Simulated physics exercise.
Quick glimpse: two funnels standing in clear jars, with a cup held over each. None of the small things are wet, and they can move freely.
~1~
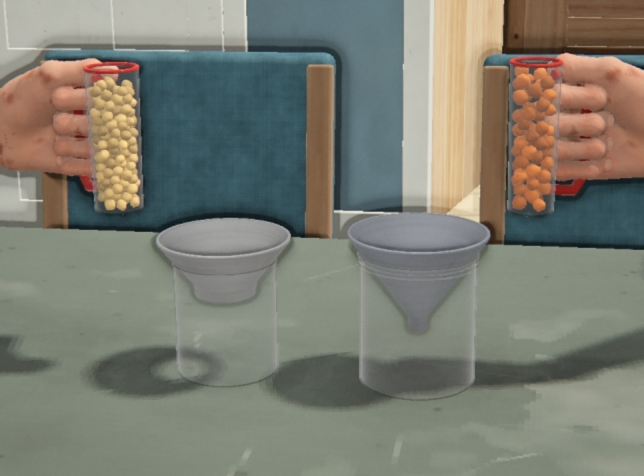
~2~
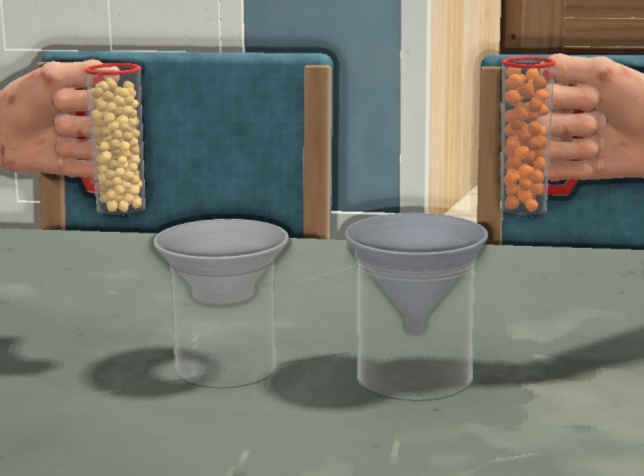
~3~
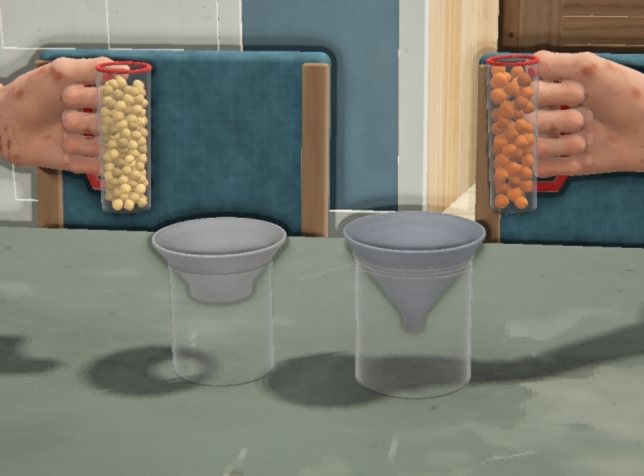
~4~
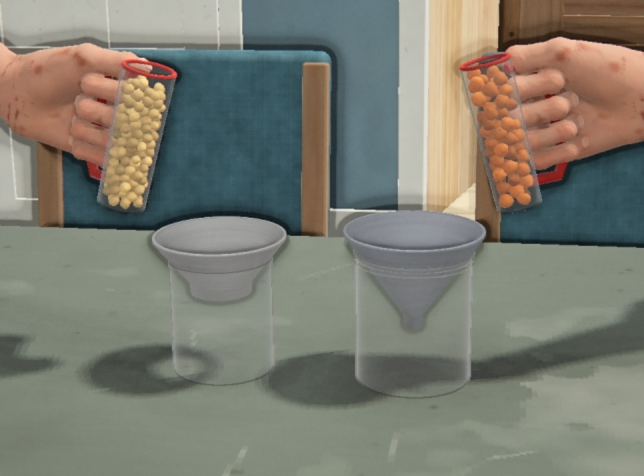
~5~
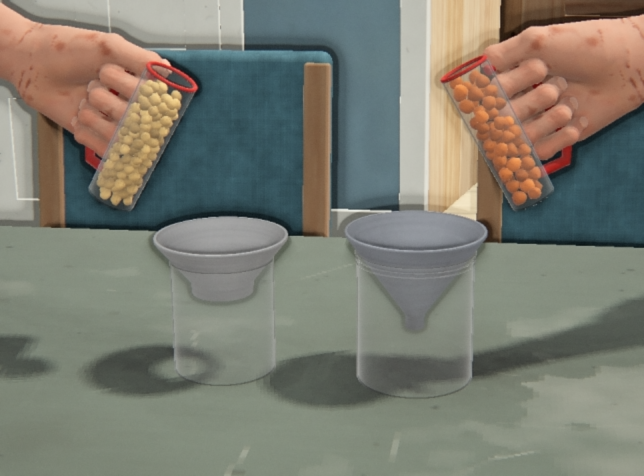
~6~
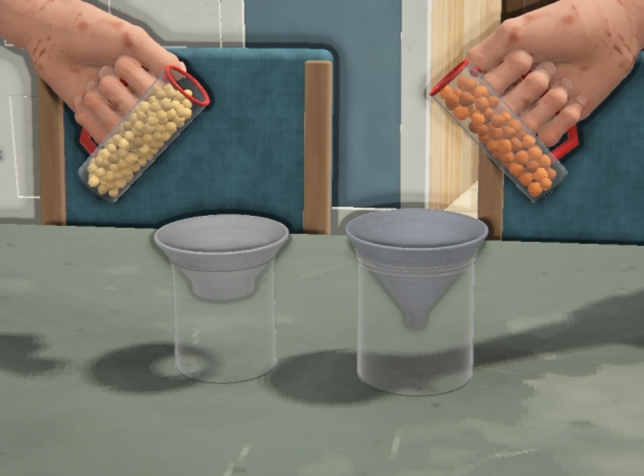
Two hands move cups of small round pieces inward, then tilt them above two funnels in jars.
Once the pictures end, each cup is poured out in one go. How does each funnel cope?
Lab note: In the end, left empties completely; right chokes.
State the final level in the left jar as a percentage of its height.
25 %, roughly.
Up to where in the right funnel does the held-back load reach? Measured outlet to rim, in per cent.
Fill level: Near 80 per cent.
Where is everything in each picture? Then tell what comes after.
In the first picture, left funnel at (224, 248), outlet at (226, 293), about 5 pieces wide; left cup at (115, 139), holding dried chickpeas; right funnel at (418, 243), outlet at (417, 329), about one piece wide; right cup at (533, 137), holding coated peanuts.
In the second picture, left cup at (117, 140), upright; right cup at (526, 137), upright.
In the third picture, left cup at (125, 138), tipped 2°; right cup at (513, 135), tipped 2°.
In the fourth picture, left cup at (135, 138), tipped 15°; right cup at (502, 134), tipped 15°.
In the fifth picture, left cup at (141, 138), tipped 29°; right cup at (499, 134), tipped 29°.
In the sixth picture, left funnel at (222, 244), outlet at (224, 289); left cup at (142, 136), tipped 43°; right funnel at (416, 239), outlet at (415, 325); right cup at (500, 132), tipped 43°.
Then, 0.47 s after the last picture, left, all still in the cup; right, all still in the cup.
Then, 0.87 s after the last picture, left, nearly all still in the cup, a small part in or over the funnel, a stray few down in the jar; right, nearly all still in the cup, a small part in or over the funnel.
Then, 1.22 s after the last picture, left, about a quarter still in the cup, about a third in or over the funnel, about a third down in the jar; right, about a third still in the cup, about two thirds in or over the funnel.
By the end, left, all down in the jar; right, all stuck in the funnel, none down in the jar.
